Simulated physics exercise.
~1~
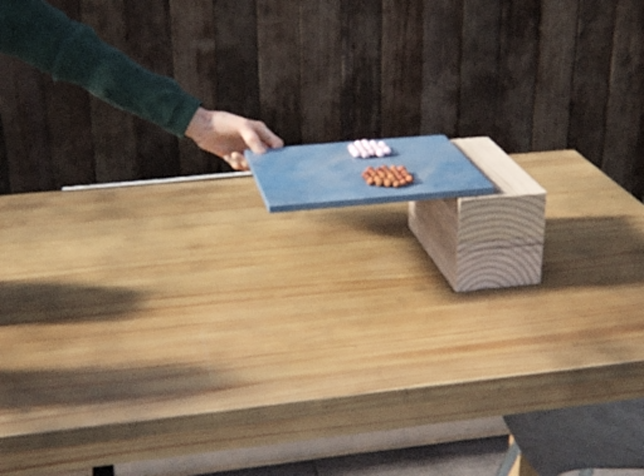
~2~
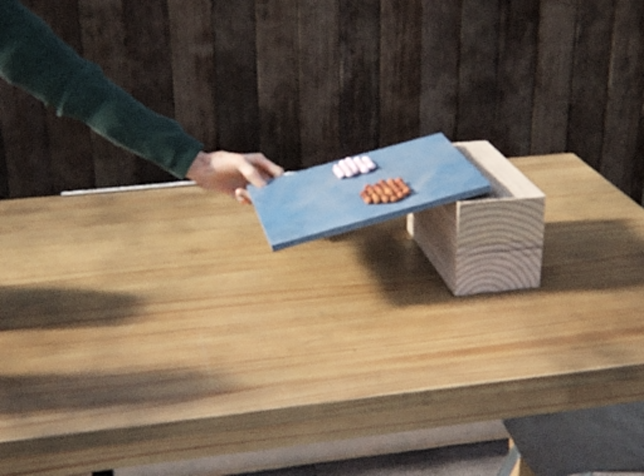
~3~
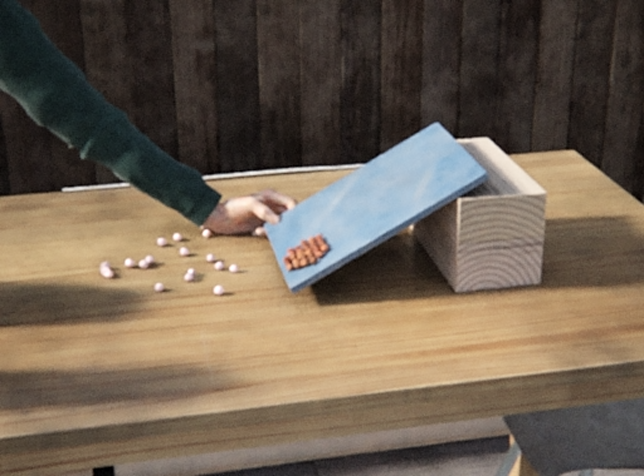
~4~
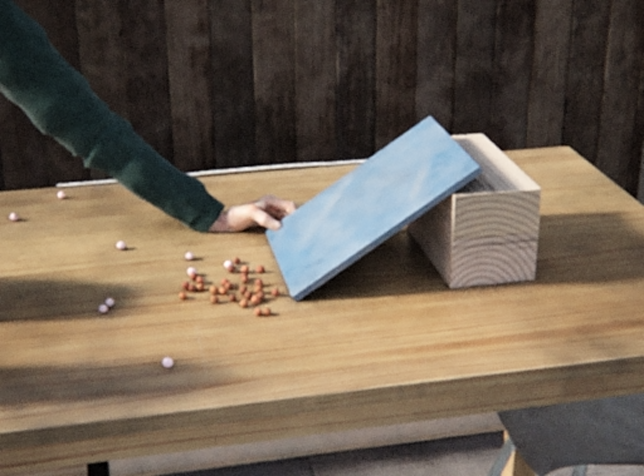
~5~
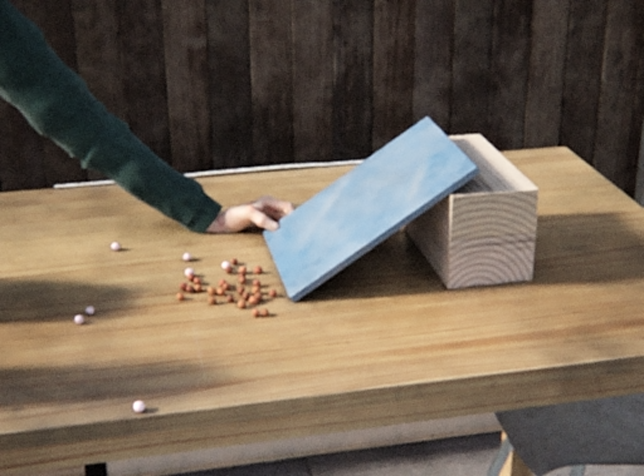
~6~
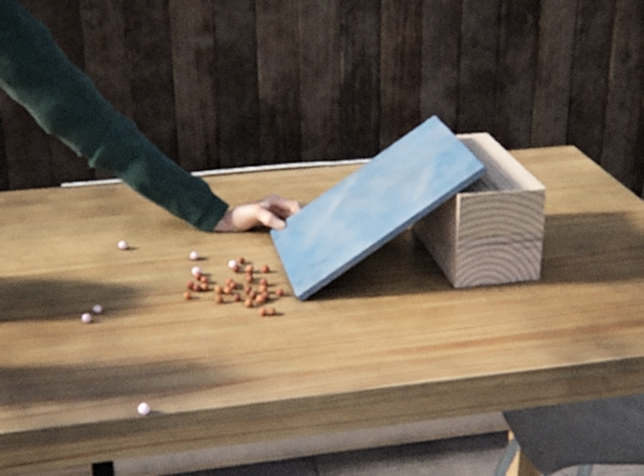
A hand lowered one end of a blue board propped on a wooden block, and the pinkish-white balls at the back rolled off first, scattering far across the table, before the orange-brown pieces slid down and settled in a loose patch near the board's lower edge.
